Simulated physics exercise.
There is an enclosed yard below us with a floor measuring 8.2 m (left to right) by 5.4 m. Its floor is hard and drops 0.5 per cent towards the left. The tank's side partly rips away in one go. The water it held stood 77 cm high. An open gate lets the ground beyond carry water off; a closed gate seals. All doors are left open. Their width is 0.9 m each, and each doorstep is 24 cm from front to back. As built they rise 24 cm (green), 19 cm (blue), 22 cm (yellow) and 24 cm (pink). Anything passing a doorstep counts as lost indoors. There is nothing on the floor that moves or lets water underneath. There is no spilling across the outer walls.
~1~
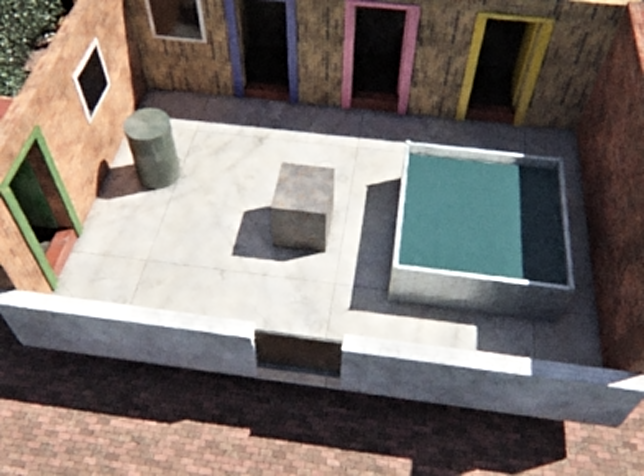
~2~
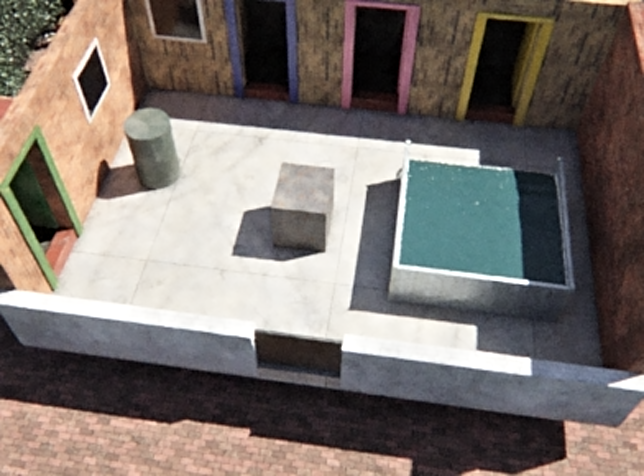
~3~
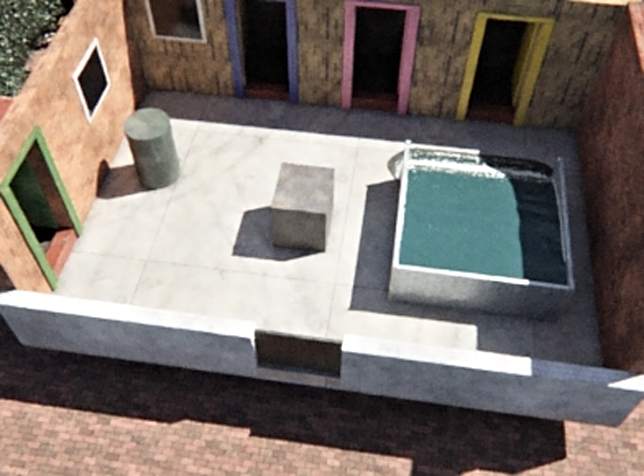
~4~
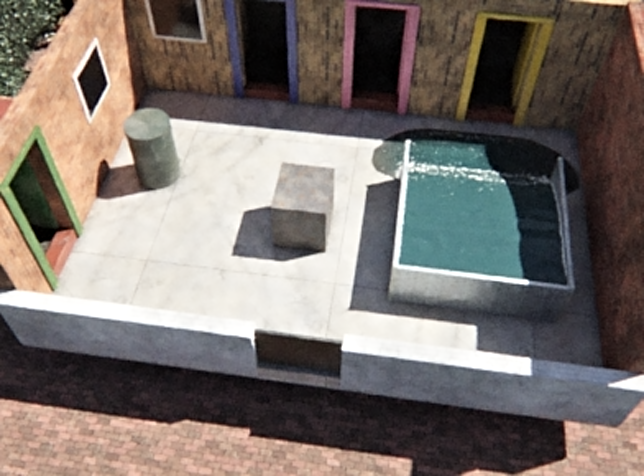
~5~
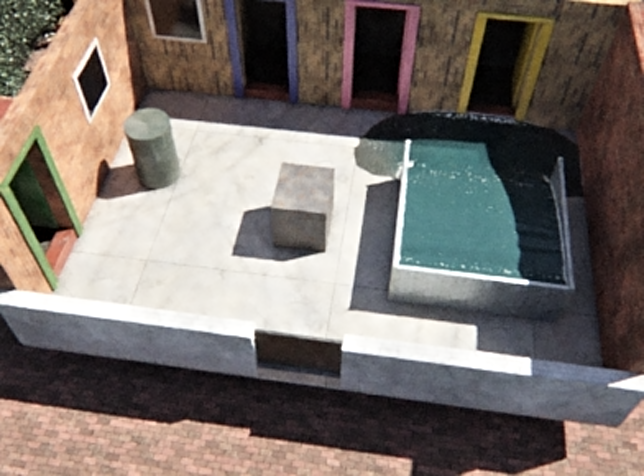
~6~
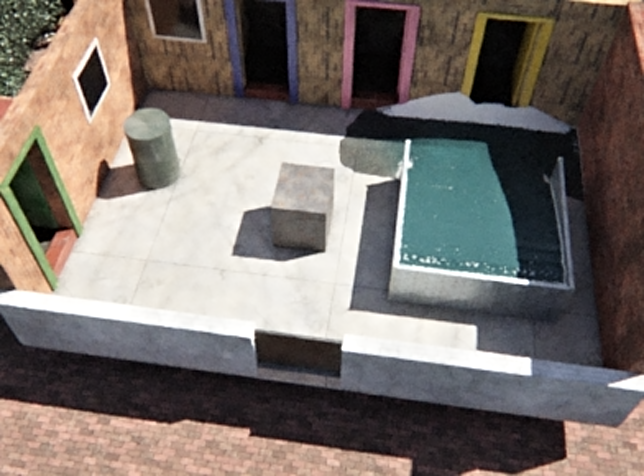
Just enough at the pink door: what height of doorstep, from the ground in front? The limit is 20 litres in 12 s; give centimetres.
Some 24.5 cm.
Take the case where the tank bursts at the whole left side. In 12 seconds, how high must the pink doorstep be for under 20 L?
Some 16 centimetres.
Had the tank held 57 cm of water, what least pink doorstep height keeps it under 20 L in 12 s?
I'd go with near 17 cm then.
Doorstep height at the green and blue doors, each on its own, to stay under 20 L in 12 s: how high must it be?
Roughly 14.5 cm at green and 9.0 cm at blue.
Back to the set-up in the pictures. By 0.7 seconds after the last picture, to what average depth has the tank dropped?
Some 42 cm.
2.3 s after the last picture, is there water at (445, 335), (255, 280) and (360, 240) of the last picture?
One by one: Clear, clear, clear.
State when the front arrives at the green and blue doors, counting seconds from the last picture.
Green 3.2 s, blue 0.7 s.
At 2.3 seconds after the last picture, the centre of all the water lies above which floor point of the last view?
Centre estimate: (434, 178) px, approximately.
Then, 0.7 s after the last picture water covers 20 % of the floor, deepest (54 cm) near (463, 132); 28 cm at the pink door, 1 litre in over its 24 cm doorstep.
Then, 2.3 s after the last picture water covers 50 % of the floor, deepest (39 cm) near (572, 136); 23 cm at the pink door, 19 litres in over its 24 cm doorstep.
Then, 11.3 s after the last picture water covers 95 % of the floor, deepest (16 cm) near (159, 107); 10 cm at the pink door, 20 litres in over its 24 cm doorstep.
At the pink door as built, the water peaked near 31 cm, 1.1 s after the last picture.
With a doorstep of 19.5 cm, 48 litres would have come in within the 12 s; with 26.5 cm, 12 litres. So under 20 litres takes about 24.5 cm.
